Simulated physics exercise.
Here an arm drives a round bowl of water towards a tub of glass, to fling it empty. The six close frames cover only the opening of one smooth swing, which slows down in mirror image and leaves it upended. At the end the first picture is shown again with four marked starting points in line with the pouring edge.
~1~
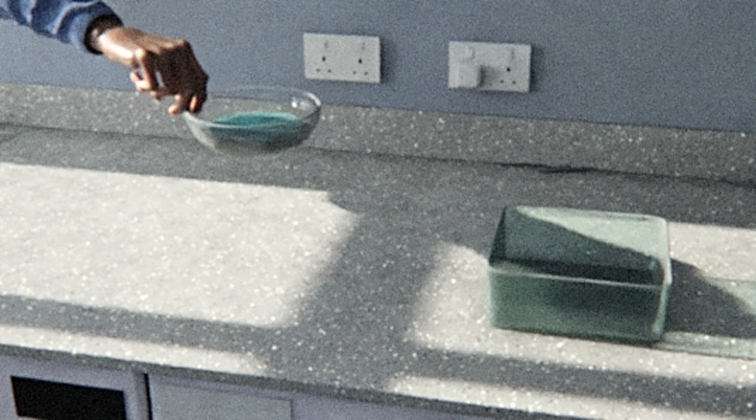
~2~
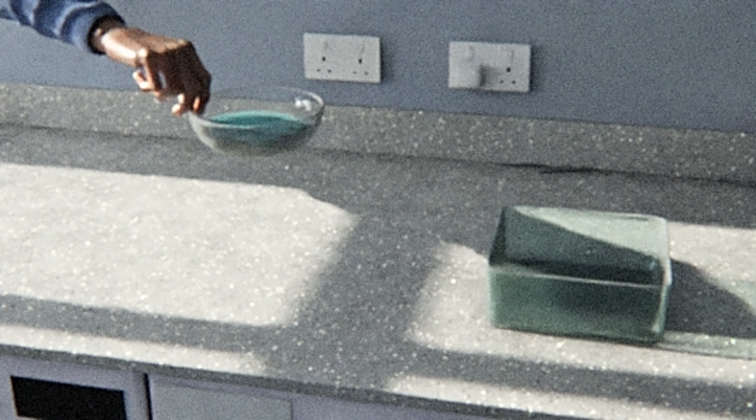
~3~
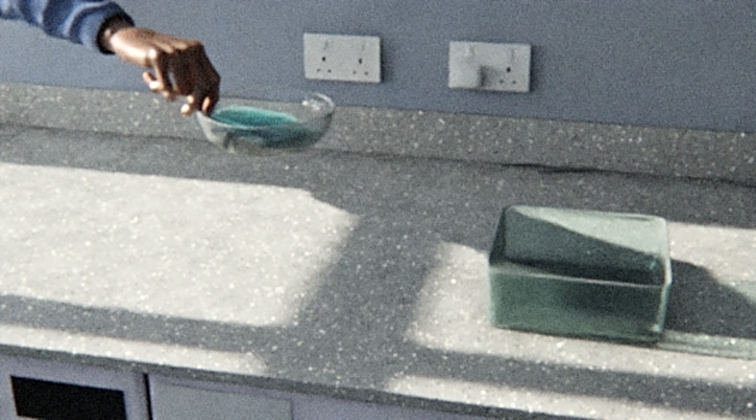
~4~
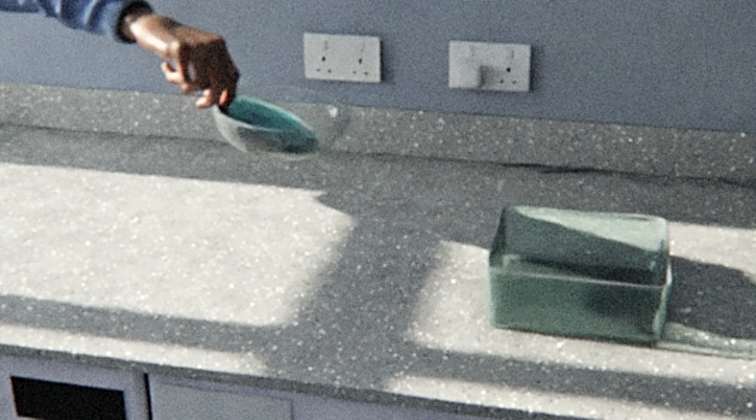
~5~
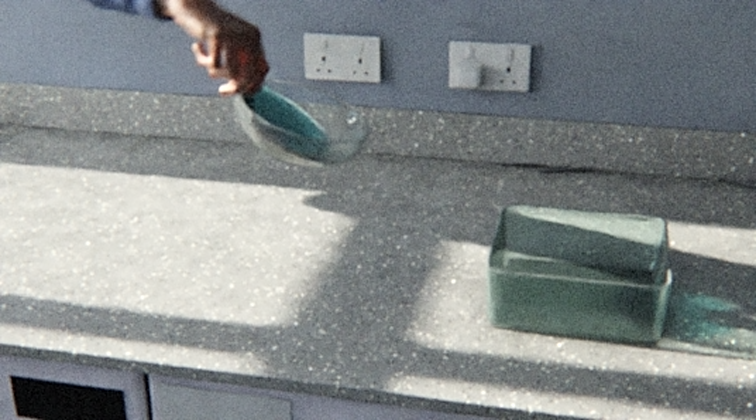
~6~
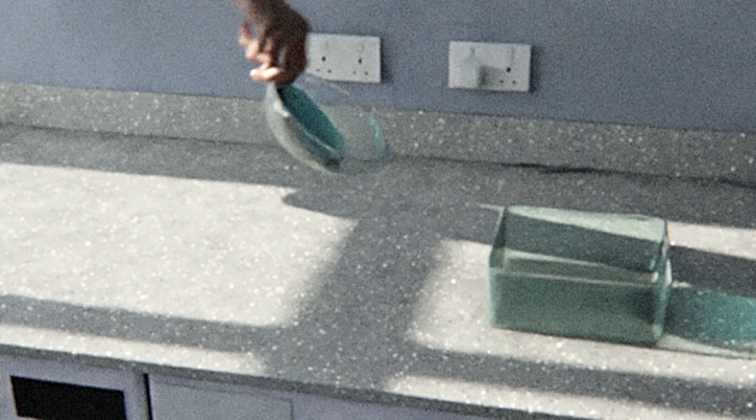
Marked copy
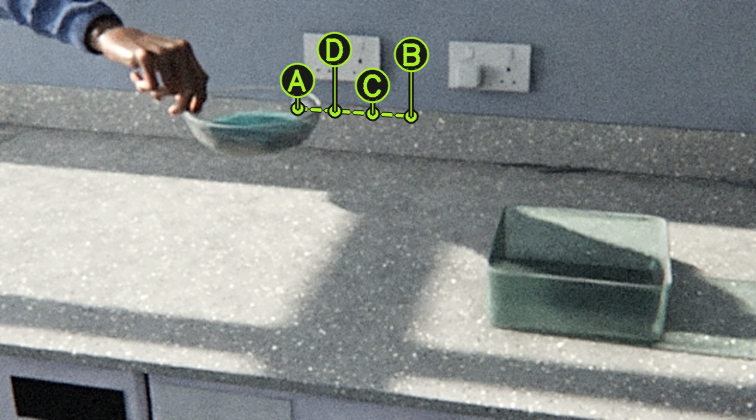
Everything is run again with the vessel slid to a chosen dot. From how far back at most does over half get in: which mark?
It is C.
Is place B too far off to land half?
No, that is safe.
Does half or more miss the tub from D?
Yes, it does.
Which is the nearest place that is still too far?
It is D.
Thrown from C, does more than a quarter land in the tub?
Yes.
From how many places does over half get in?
Two.
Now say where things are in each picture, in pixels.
In the first frame, upright, lip at (316, 109); tub from (486, 322) to (662, 341); nothing has left yet.
In the second frame, upright, lip at (319, 110); nothing has left yet.
In the third frame, upright, lip at (329, 111); nothing has left yet.
In the fourth frame, tipped about 6°, lip at (346, 118); nothing has left yet.
In the fifth frame, tipped about 18°, lip at (366, 134); nothing has left yet.
In the sixth frame, tipped about 35°, lip at (385, 154); nothing has left yet.
On the marked copy, A at (297, 108); B at (411, 116); C at (372, 113); D at (334, 111).
With A, about 4 % lands in the tub, 90 % falls short and 5 % goes beside or beyond.
With B, about 85 % lands in the tub, 9 % falls short and 5 % goes beside or beyond.
With C, about 67 % lands in the tub, 14 % falls short and 19 % goes beside or beyond.
With D, about 31 % lands in the tub, 57 % falls short and 12 % goes beside or beyond.
